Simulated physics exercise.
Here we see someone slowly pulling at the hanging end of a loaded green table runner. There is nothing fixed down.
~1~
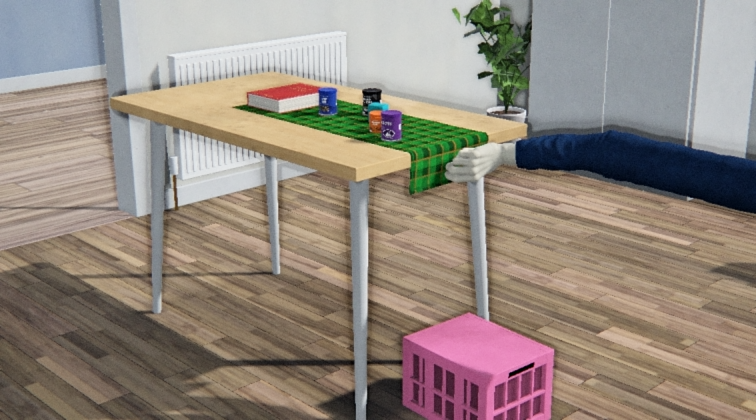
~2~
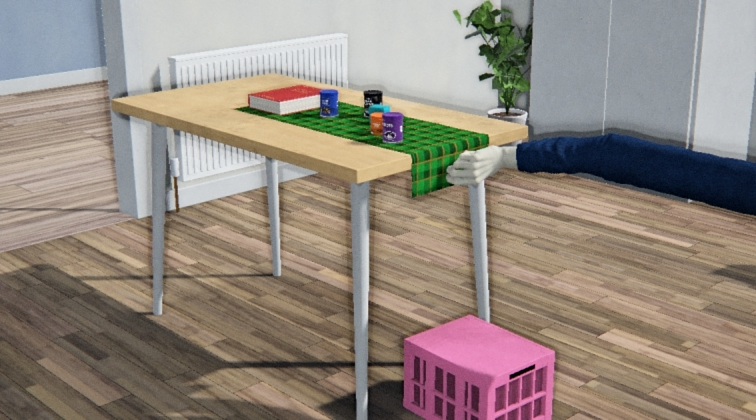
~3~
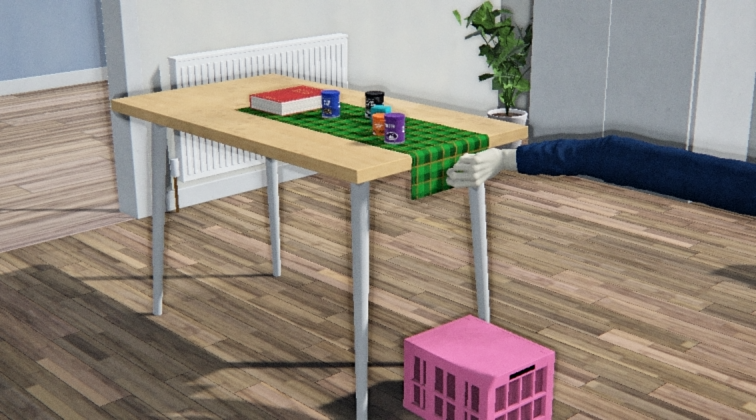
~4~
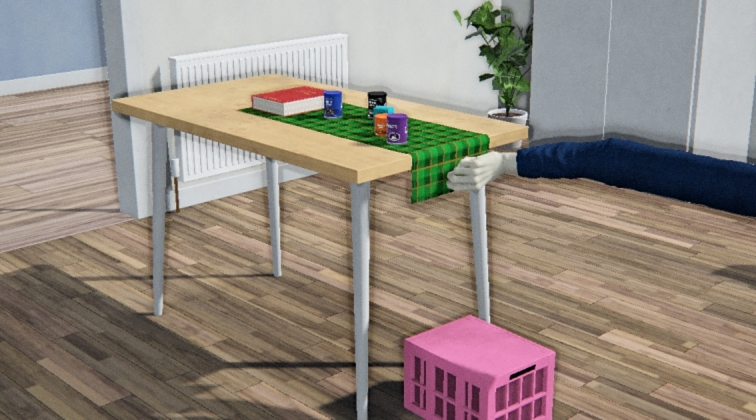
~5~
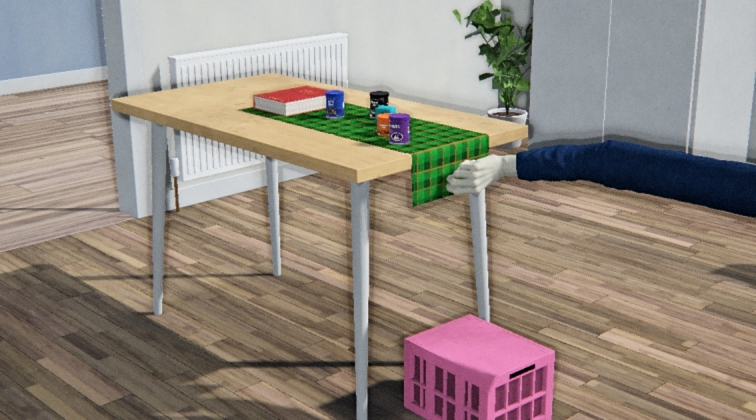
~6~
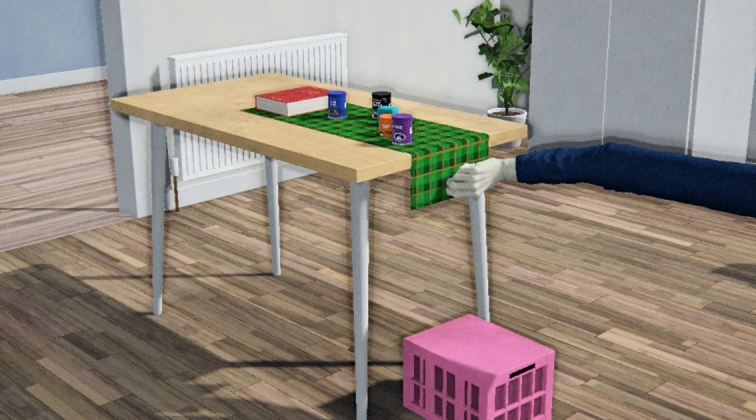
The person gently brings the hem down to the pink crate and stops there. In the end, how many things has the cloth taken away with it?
The cloth has taken away four things.
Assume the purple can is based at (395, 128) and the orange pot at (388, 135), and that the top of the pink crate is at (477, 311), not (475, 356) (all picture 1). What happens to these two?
The purple can is lost; the orange pot is lost.
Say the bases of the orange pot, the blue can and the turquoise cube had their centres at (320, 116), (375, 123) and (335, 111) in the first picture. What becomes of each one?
The orange pot ends up on top, the blue can ends up off and the turquoise cube ends up on top.
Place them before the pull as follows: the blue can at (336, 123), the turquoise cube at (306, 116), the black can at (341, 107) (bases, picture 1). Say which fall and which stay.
My call: The blue can takes a tumble; the turquoise cube hangs on; the black can hangs on.
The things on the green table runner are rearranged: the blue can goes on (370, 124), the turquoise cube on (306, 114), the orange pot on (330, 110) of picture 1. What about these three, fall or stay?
Fate of the blue can: It goes; fate of the turquoise cube: It stays; fate of the orange pot: It stays.
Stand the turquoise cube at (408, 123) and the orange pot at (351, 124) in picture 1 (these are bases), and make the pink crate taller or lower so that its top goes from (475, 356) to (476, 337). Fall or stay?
Turquoise cube is gone, orange pot is gone.
A little later, hem near (452, 272); purple can and orange pot gone.
Next, hem on the crate; purple can, orange pot, turquoise cube and black can gone.
When it is over, hem on the crate; purple can, orange pot, turquoise cube and black can gone. The table loses four.
